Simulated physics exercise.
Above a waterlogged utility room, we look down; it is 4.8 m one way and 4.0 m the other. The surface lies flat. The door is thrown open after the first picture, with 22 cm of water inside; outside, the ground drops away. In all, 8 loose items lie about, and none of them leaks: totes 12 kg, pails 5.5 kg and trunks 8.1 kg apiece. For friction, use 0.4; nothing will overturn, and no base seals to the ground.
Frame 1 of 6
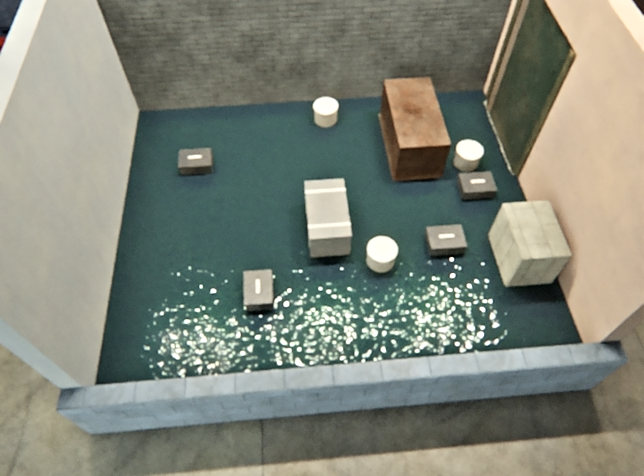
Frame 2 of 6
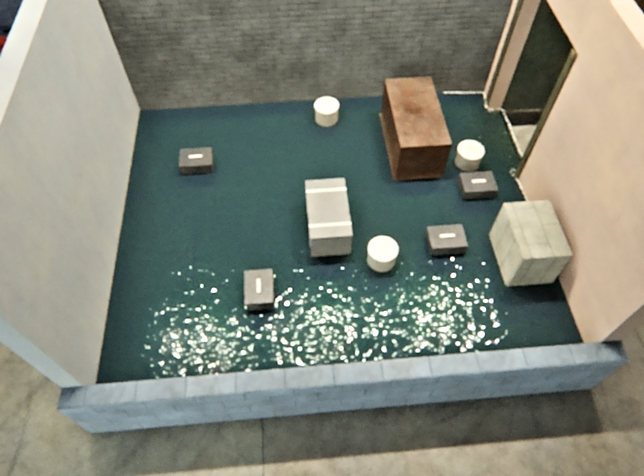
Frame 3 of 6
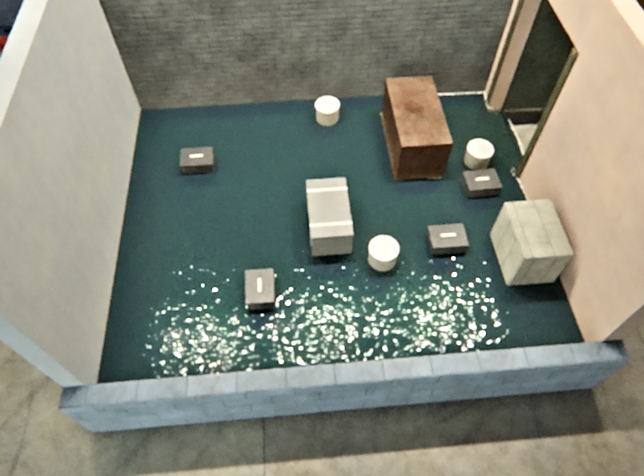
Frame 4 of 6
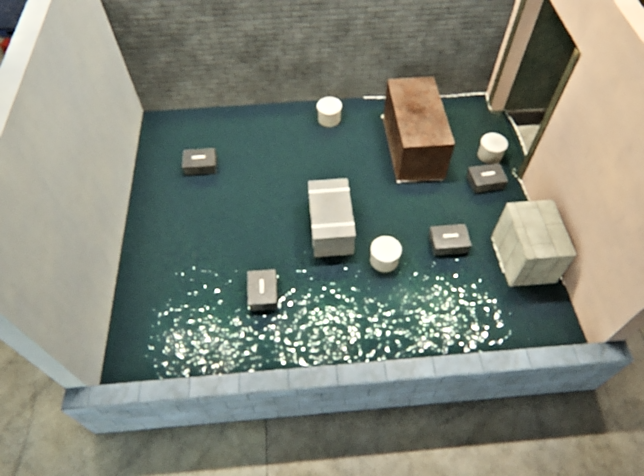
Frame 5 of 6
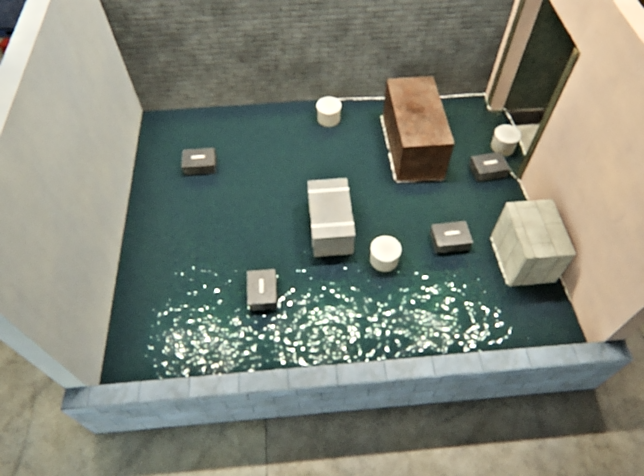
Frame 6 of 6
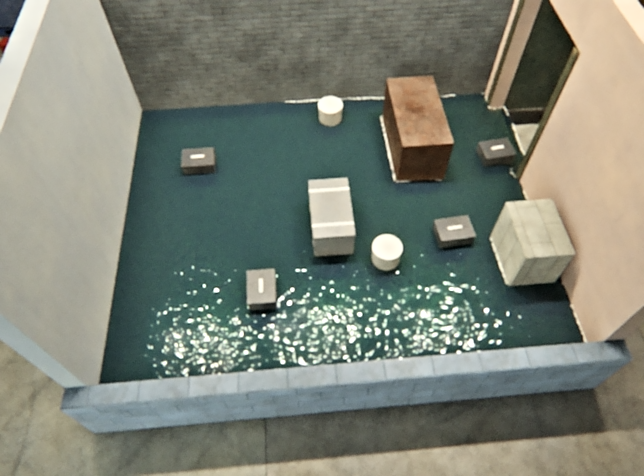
In a flooded utility room seen from above, boxes and white pails sit in dark, flat water as the door at the right opens. The pail nearest the doorway drifts toward it and passes out of sight, and a small dark tote follows to the opening while another shifts slightly; the rest barely move.
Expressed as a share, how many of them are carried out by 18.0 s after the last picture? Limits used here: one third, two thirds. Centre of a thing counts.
Verdict: Upper third.
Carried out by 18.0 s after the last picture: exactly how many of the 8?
6.
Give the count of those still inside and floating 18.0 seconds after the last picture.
Count at that moment: 2.
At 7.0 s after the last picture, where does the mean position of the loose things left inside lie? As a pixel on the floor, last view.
They average out to somewhere around (375, 201).
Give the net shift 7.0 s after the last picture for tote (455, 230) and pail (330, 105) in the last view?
Log: Item 1 gone out; item 2 washed out.
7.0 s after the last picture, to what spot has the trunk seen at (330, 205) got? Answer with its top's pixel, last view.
Near (446, 188).
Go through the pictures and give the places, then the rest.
A tote at (478, 182), afloat; a tote at (446, 237) floats; about 3920 L in view; 0 of 8 have shifted, in the first picture.
A tote at (479, 182), afloat; a tote at (447, 236), afloat; about 3900 L in view; 0 of 8 have shifted, in the second picture.
A tote at (482, 179), afloat, 6 cm from its start; a tote at (448, 236) floats; about 3850 L in view; 2 of 8 have shifted, in the third picture.
A tote at (488, 174), afloat, 19 cm from its start; a tote at (451, 236), afloat; about 3790 L in view; 2 of 8 have shifted, in the fourth picture.
A tote at (491, 163) floats, 40 cm from its start; a tote at (452, 234), afloat, 5 cm from its start; about 3740 L in view; 3 of 8 have shifted, in the fifth picture.
A tote at (497, 148) floats, 69 cm from its start; a tote at (455, 228) floats, 14 cm from its start; 21 cm deep round most things; 3 of 8 have shifted, in the sixth picture.
Then, 2.0 s after the last picture 2 of 8 are out; 6 afloat.
Then, 7.0 s after the last picture 4 of 8 are out; 4 afloat.
Then, 14.0 s after the last picture 6 of 8 are out; 2 afloat.
Then, 18.0 s after the last picture 6 of 8 are out; 2 afloat.
